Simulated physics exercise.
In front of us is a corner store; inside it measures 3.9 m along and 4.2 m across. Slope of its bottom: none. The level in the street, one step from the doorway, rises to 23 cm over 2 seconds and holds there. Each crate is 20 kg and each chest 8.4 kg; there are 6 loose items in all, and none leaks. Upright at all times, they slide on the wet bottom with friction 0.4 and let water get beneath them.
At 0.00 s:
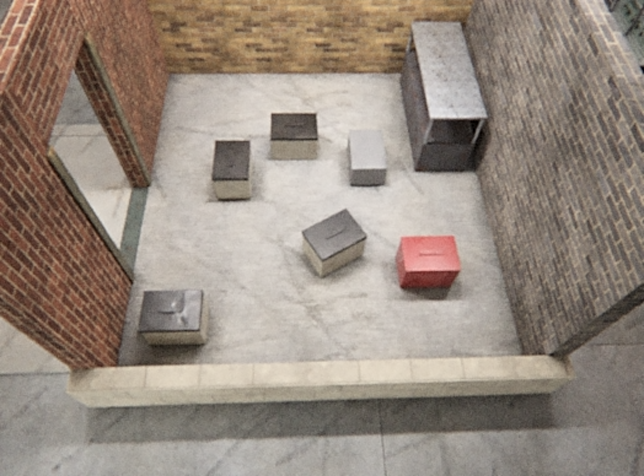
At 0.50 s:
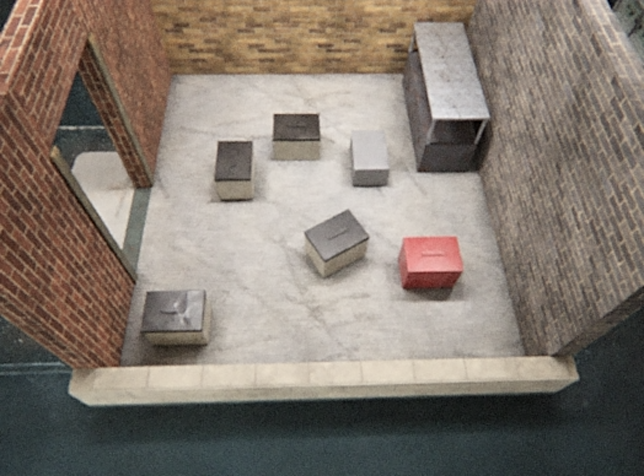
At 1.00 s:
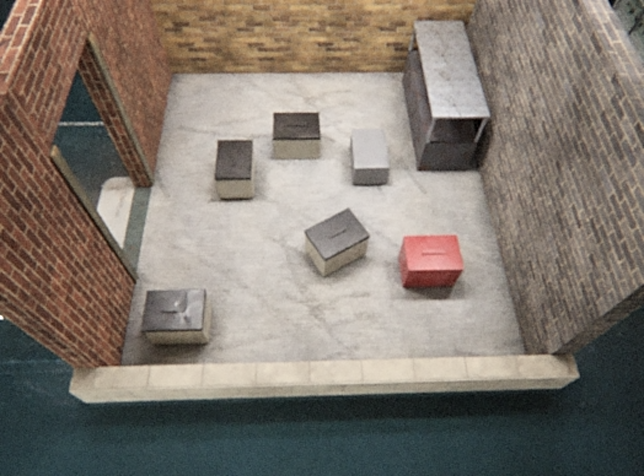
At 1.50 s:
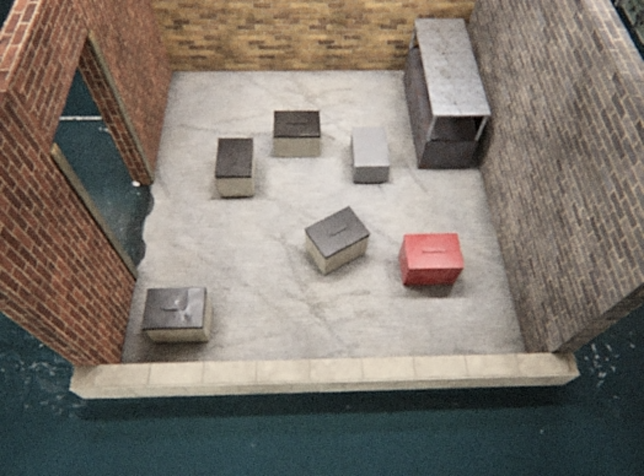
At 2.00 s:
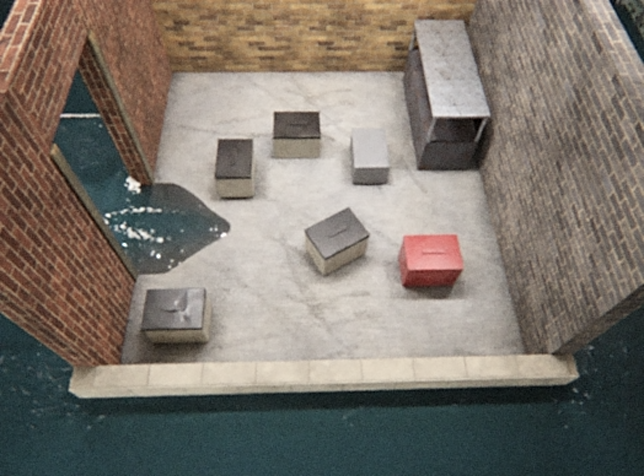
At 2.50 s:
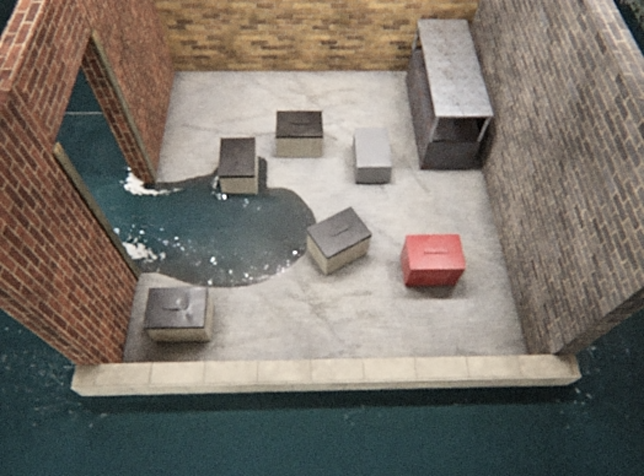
In this clip, dark water covers the ground outside a brick-walled room holding a red chest, several other boxes and a shelf, then enters through the left doorway and spreads across the floor, while the boxes stay still.
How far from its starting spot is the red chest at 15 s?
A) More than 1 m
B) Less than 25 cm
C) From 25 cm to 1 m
(C) From 25 cm to 1 m.
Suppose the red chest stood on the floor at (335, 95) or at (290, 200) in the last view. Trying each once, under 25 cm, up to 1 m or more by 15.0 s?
Going in order, it gets pushed a long way and then it gets pushed a long way.
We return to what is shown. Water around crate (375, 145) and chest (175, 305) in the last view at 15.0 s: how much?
Depth approx. 14 cm / 13 cm.
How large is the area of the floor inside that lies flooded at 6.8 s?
Around 15 m2 of it.
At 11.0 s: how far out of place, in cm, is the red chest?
Shift: About 80 cm.
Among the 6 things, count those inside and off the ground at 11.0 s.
Answer: 6.
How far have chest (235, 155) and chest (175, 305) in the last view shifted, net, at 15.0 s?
Respectively 100 and 140 cm.
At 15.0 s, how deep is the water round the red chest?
Near 20 cm deep.
After 3.5 s the red chest is near (439, 252), 0.0 m from its start, aground; 0 afloat.
After 6.8 s the red chest is near (448, 266), 0.2 m from its start, afloat; 4 afloat.
After 11.0 s the red chest is near (477, 203), 0.7 m from its start, afloat; 6 afloat.
After 15.0 s the red chest is near (457, 193), 0.7 m from its start, afloat; 6 afloat.
